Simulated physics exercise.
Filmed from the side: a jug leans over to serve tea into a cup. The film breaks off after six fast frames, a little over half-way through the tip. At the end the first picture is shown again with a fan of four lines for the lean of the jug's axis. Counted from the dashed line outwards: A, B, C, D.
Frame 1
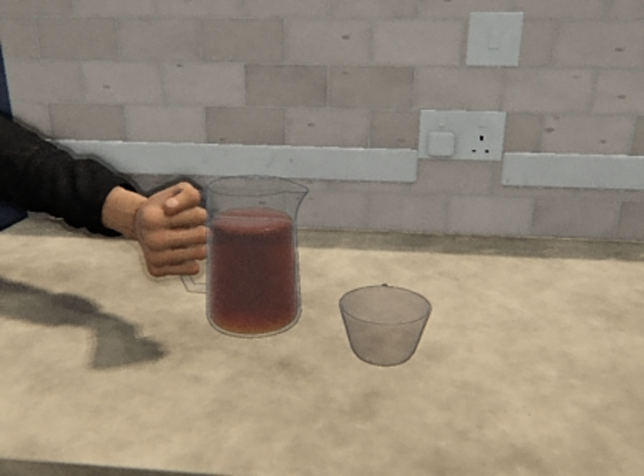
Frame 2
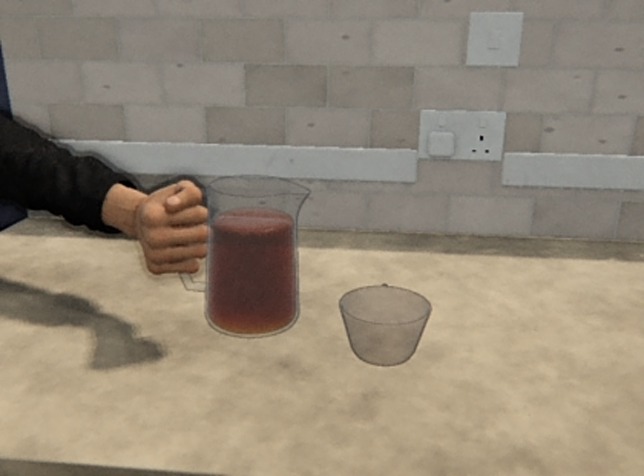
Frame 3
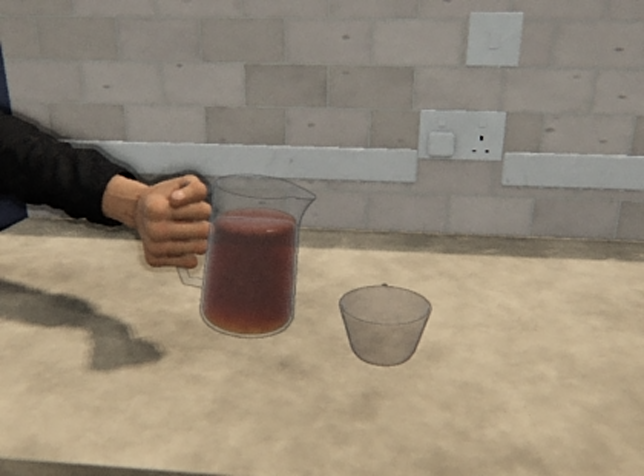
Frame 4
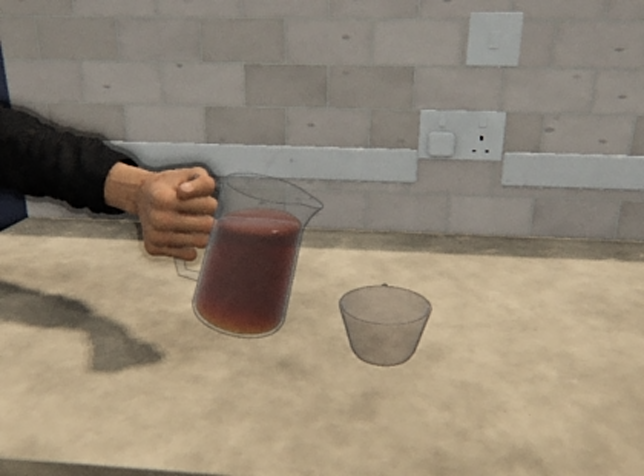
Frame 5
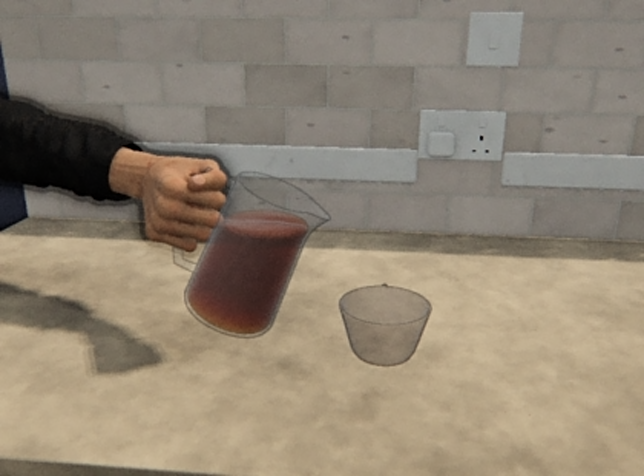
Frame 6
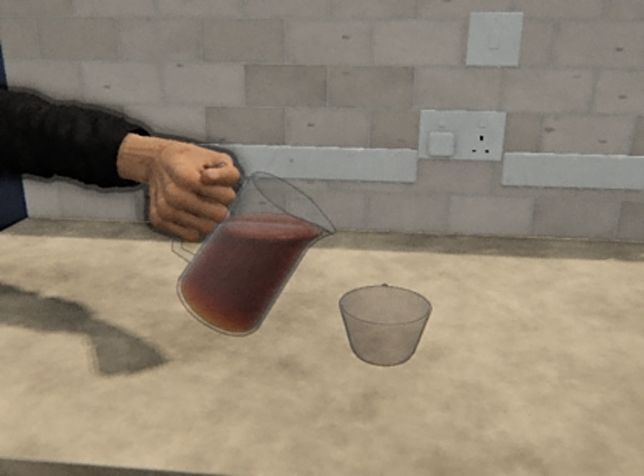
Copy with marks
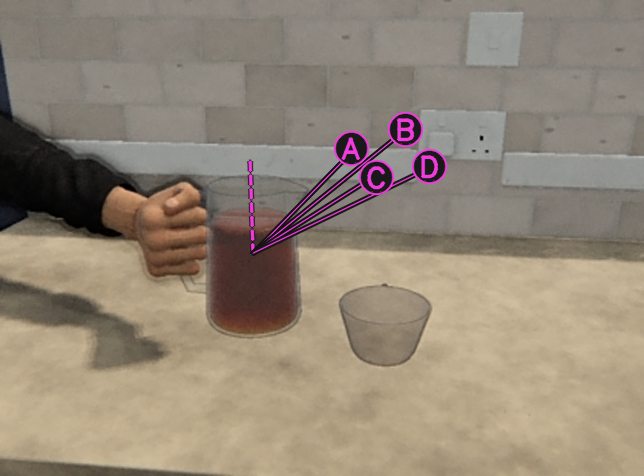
The clip opens on a hand in a dark sleeve holding a clear jug of reddish-brown tea upright on a pale countertop, left of an empty cup. The hand then rises slightly and tilts the jug steadily rightward, its lip lowering toward the cup while the tea stays inside and the cup remains still.
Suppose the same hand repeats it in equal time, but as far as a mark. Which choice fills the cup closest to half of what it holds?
The answer is line D.
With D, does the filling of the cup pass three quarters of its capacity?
No, it does not.
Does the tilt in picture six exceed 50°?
No, it does not.
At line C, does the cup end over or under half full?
Under.
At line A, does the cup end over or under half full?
Under.
On the marked copy, A at (341, 162); B at (392, 140); C at (360, 185); D at (415, 174).
With A, the cup ends with about 9 % of what it can hold.
With B, the cup ends with about 19 % of what it can hold.
With C, the cup ends with about 32 % of what it can hold.
With D, the cup ends with about 50 % of what it can hold.
